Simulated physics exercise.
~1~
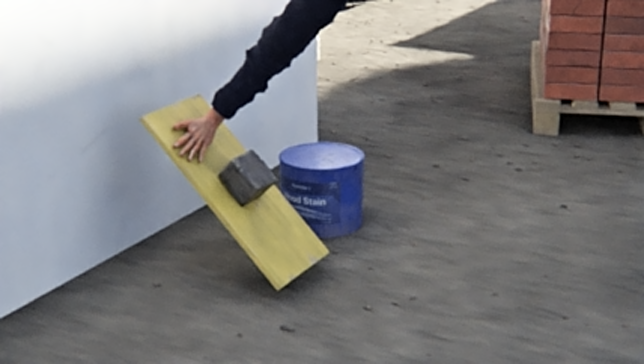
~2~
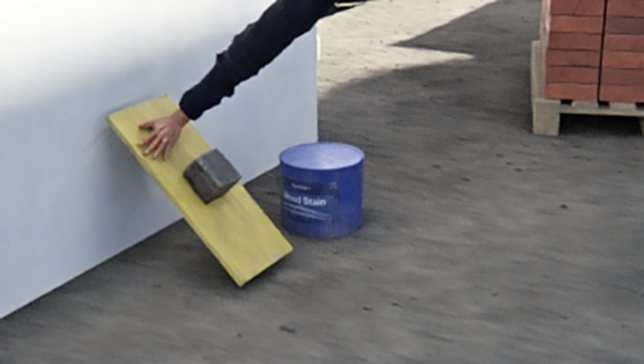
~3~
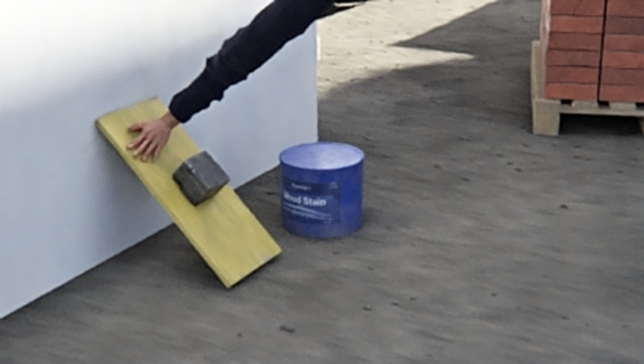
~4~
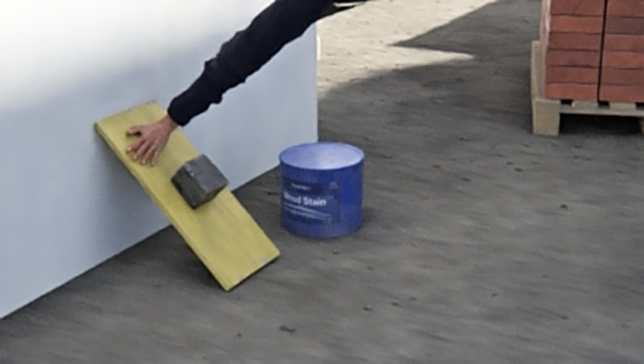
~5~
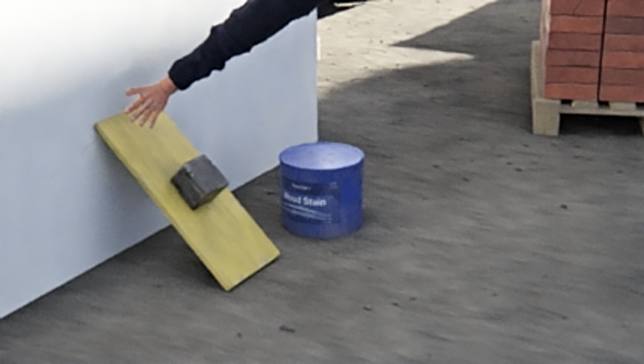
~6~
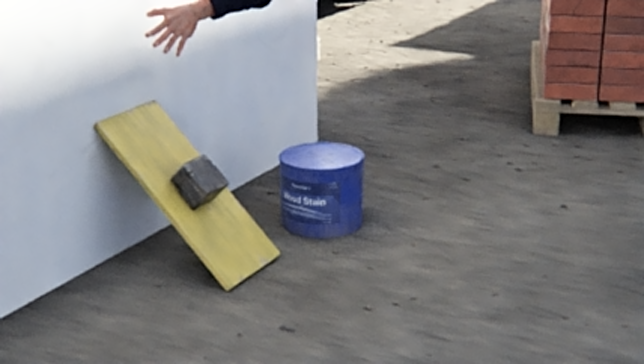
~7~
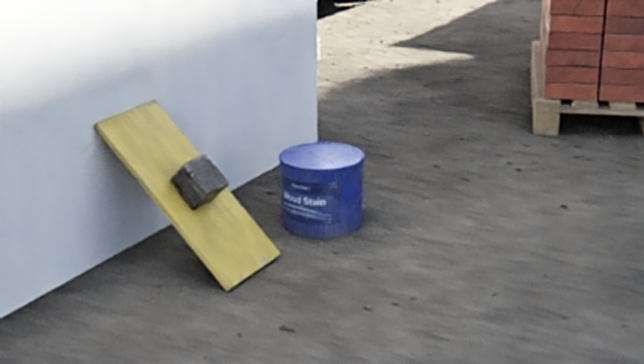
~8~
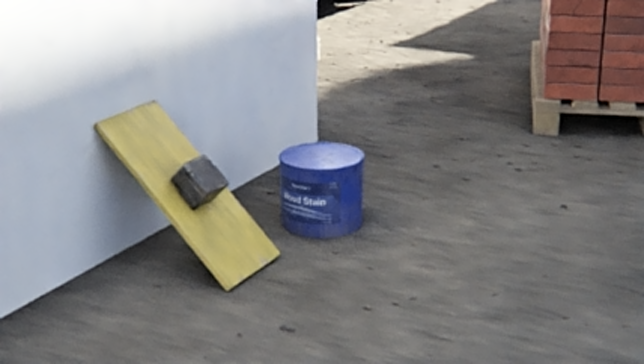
A yellow board with a dark grey block on its face is held at a slant by a hand in a dark sleeve, beside a pale wall on paved grey ground, seen from a fixed view slightly above. A blue pail labelled as stain stands just to its right, and reddish bricks sit on a wooden pallet at the upper right. The hand moves the board left until it leans against the wall. It rests there briefly, then lets go and withdraws upward out of view. The board stays leaning, the block still on it, and the pail remains in place.
